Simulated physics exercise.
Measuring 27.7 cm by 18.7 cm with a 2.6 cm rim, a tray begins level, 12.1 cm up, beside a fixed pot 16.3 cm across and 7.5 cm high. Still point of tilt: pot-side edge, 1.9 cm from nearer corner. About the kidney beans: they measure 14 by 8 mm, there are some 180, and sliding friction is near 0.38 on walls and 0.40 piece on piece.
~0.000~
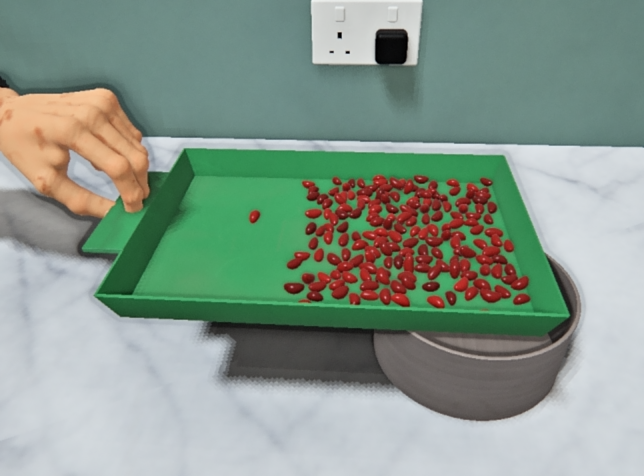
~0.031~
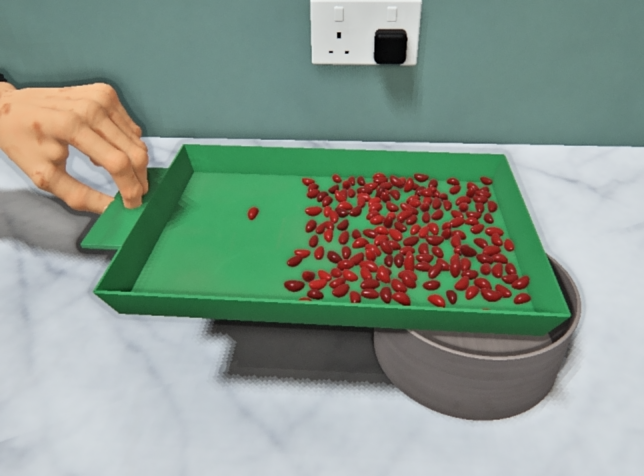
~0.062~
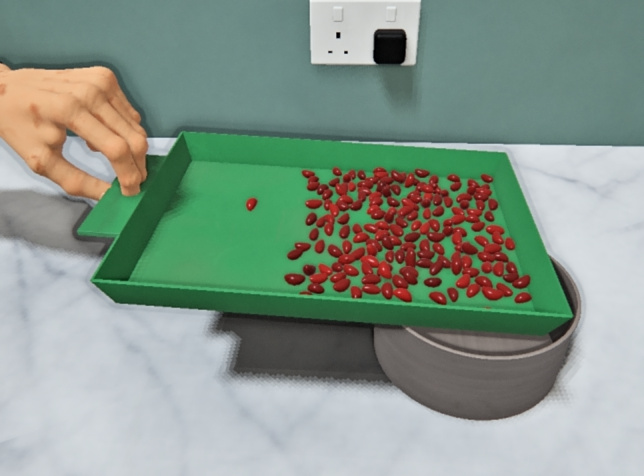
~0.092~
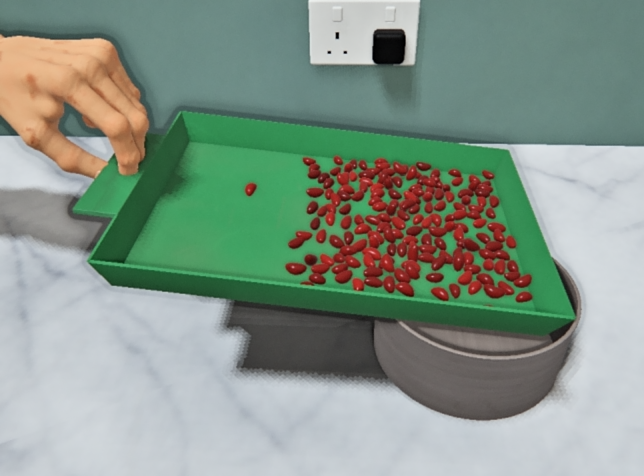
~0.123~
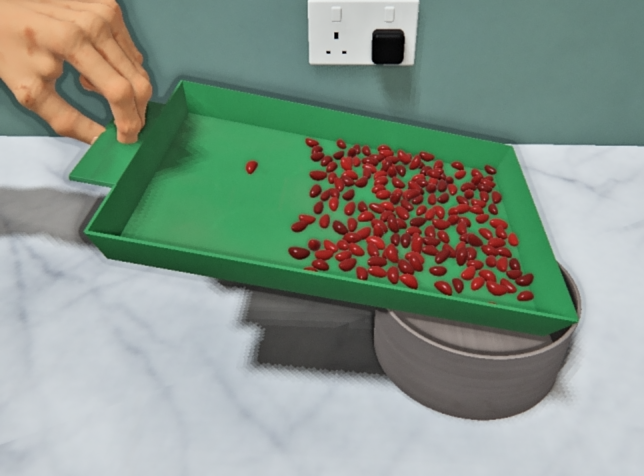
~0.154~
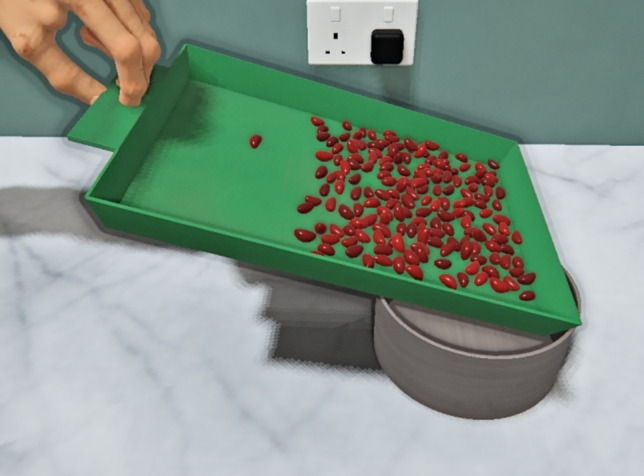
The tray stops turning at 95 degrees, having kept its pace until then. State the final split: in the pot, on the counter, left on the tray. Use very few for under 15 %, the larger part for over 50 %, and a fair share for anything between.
Pot: Very few, counter: The larger part, tray: Very few.
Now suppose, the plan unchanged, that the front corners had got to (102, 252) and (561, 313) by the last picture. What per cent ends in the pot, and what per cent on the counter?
Final per cent - pot 0, counter 100.
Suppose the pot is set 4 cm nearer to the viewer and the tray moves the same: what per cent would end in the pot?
Around 5 per cent.
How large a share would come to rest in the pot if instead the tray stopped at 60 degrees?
I'd say close to 0 percent.
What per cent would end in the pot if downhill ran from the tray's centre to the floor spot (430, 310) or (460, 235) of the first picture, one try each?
I'd put it at roughly 0 per cent for the first tilt and roughly 45 per cent for the second.
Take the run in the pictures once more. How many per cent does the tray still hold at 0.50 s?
It comes to near 95 per cent.
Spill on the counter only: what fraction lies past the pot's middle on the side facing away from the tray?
About 100 %.
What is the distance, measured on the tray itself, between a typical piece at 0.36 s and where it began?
It has moved some 3 cm from its start.
Then, at 0.36 s, tilt 57 degrees; the tray holds 100 %, the pot 0 %.
Then, at 0.50 s, tilt 83 degrees; the tray holds 95 %, the pot 0 %.
Then, at 0.77 s, tilt 95 degrees; the tray holds 0 %, the pot 0 %.
By 1.8 s all is still; pot 0 %, counter 100 %, tray 0 %.
